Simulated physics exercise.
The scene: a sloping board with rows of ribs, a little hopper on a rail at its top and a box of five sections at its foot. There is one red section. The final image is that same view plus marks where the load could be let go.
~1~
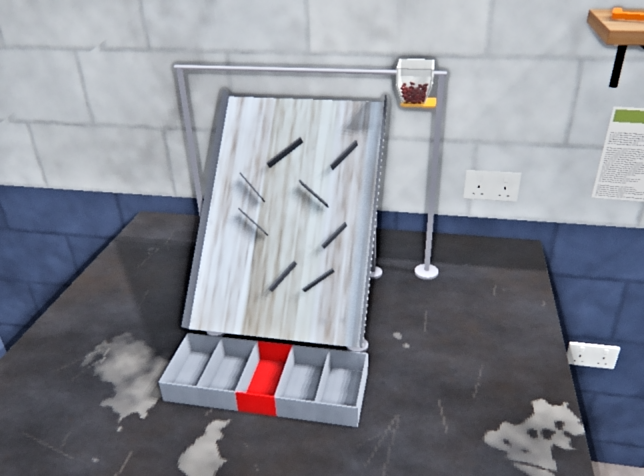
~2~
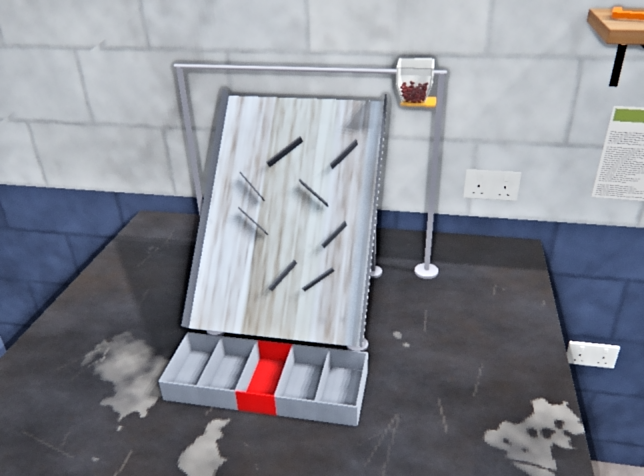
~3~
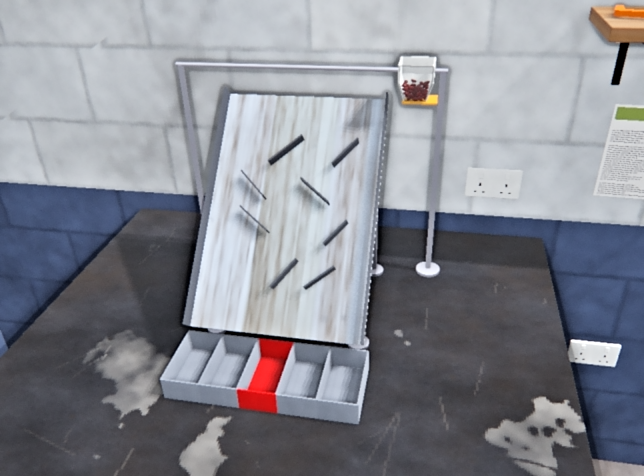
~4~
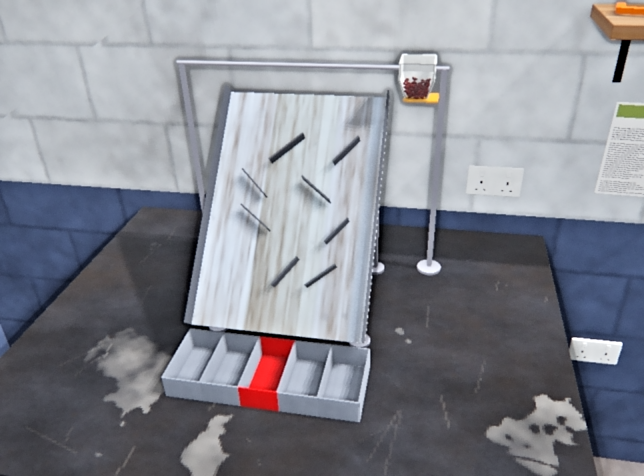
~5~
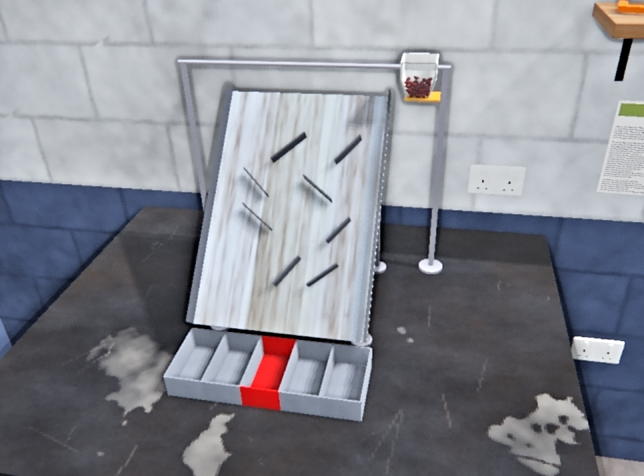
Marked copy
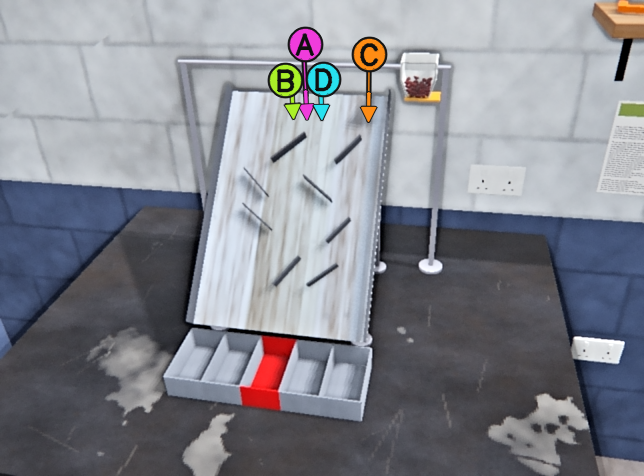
In this clip, a sloping board with dark ribs stands above a grey box of five sections, the middle one red, while a small hopper of dark red beans sits at the rail's right; nothing visibly moves except a slight shift in view.
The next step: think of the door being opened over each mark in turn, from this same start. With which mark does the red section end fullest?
D is best.
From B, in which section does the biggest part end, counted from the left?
The second from the left.
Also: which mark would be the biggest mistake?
B it is.
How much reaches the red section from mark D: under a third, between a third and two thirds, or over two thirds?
Mark D gives between a third and two thirds.
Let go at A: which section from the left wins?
It is the second one.
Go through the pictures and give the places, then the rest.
The first picture shows hopper at (415, 96), kidney beans, door shut.
The second picture shows ribs (266, 163) to (301, 136), (330, 165) to (356, 139), (240, 172) to (262, 197).
The third picture shows ribs (301, 177) to (328, 201), (239, 205) to (266, 230), (323, 243) to (347, 220).
The fourth picture shows ribs (271, 285) to (297, 256), (304, 285) to (335, 264).
The fifth picture shows red section at (260, 397), number 3 of 5 from the left.
On the marked copy, mark A meets the board at (306, 114); mark B meets the board at (293, 113); mark C meets the board at (368, 116); mark D meets the board at (321, 114).
Choosing A, about a quarter in the red section, about two thirds in other sections, a small part held on the board.
Choosing B, a stray few in the red section, nearly all in other sections.
Choosing C, about a third in the red section, about half in other sections, a small part held on the board, a small part outside the box.
Choosing D, about half in the red section, about half in other sections, a stray few outside the box.
